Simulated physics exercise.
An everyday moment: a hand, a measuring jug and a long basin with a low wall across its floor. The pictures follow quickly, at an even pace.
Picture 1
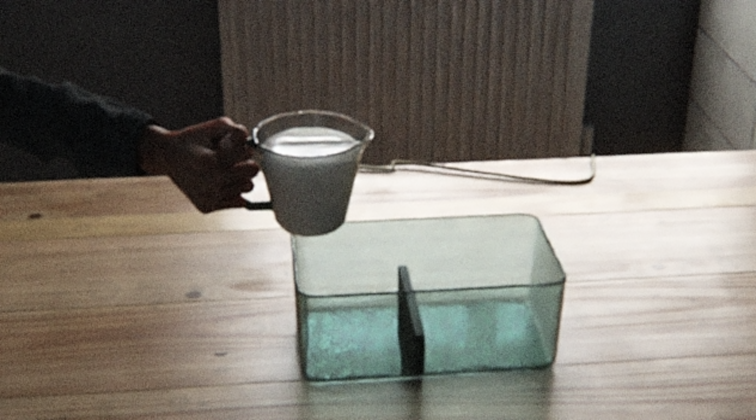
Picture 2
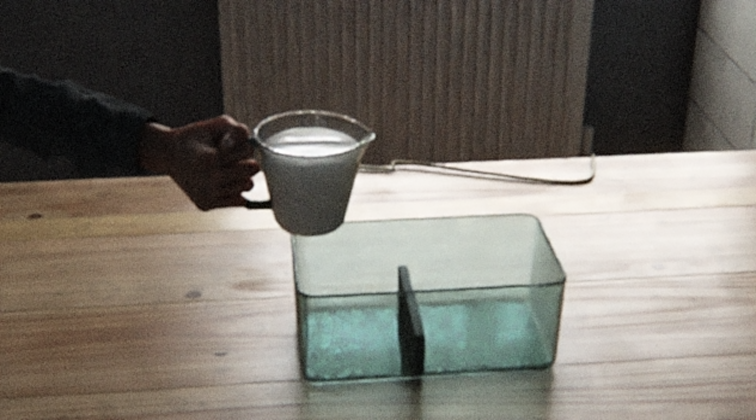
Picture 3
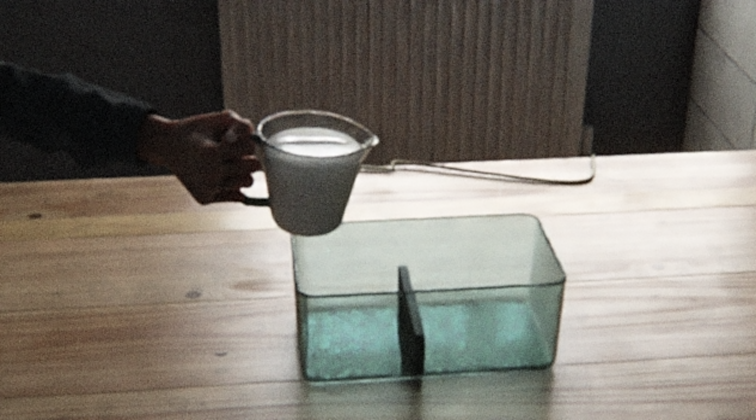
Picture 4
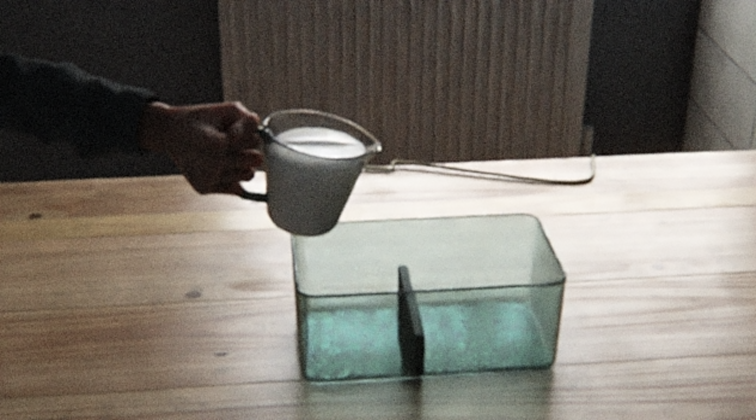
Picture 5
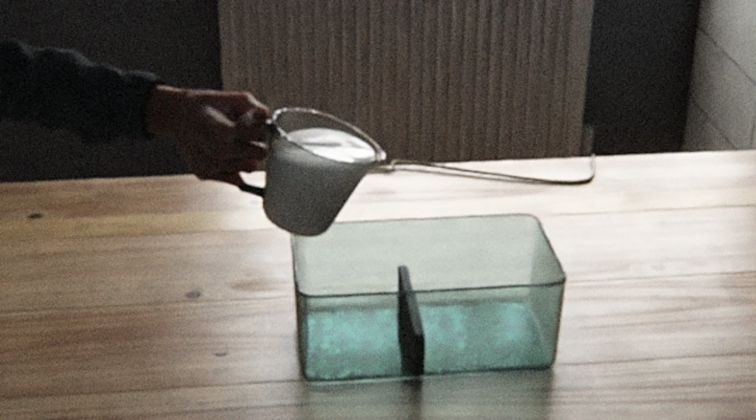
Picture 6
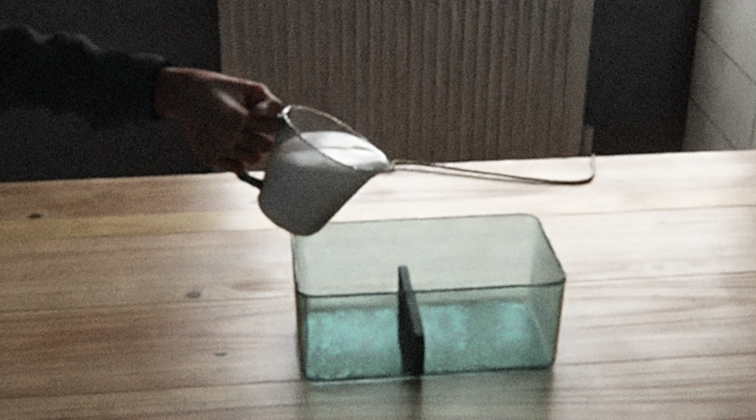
A hand tilting a glass measuring jug of milk steadily to the right above a clear green basin on a wooden table.
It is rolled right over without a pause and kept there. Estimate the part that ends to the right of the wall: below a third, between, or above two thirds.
In the end between a third and two thirds is right of the wall.
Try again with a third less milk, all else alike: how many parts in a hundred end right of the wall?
Some 35 per cent.
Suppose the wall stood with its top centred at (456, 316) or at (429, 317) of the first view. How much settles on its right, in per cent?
About 15 and 40 per cent.
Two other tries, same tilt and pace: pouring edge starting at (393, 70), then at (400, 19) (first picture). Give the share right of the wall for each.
Near 95 % and 90 %.
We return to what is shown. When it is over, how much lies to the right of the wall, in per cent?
About 60 per cent.
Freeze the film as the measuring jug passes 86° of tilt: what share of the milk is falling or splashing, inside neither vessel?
Roughly 20 in a hundred.
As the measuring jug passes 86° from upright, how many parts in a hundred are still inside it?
Roughly 50 in a hundred.
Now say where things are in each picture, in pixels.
In the first frame, it leans 0°; its right rim is at (373, 133); the milk meets the walls at (260, 147) and (360, 144); the long basin's rim runs from (295, 261) to (552, 248); the wall's top is at (411, 299).
In the second frame, it leans 1°; its right rim is at (374, 134); the milk meets the walls at (260, 147) and (360, 144).
In the third frame, it leans 5°; its right rim is at (377, 138); the milk meets the walls at (263, 145) and (363, 146).
In the fourth frame, it leans 11°; its right rim is at (381, 145); the milk meets the walls at (267, 146) and (367, 147).
In the fifth frame, it leans 20°; its right rim is at (385, 154); the milk meets the walls at (271, 149) and (376, 149).
In the sixth frame, it leans 30°; its right rim is at (387, 166); the milk meets the walls at (274, 153) and (376, 156); 1 per cent is over the edge.
A moment on, the measuring jug is tipped on its side and 48 per cent is still to pour, 2 is left of the wall and 29 right of it.
Next, the measuring jug is tipped right over and 7 per cent is still to pour, 31 is left of the wall and 57 right of it.
Then the measuring jug is tipped right over and 0 per cent is still to pour, 42 is left of the wall and 57 right of it.
Later the measuring jug is tipped right over and 0 per cent is still to pour, 42 is left of the wall and 58 right of it.
In the end 42 per cent lies left of the wall, 58 right of it and 1 outside.
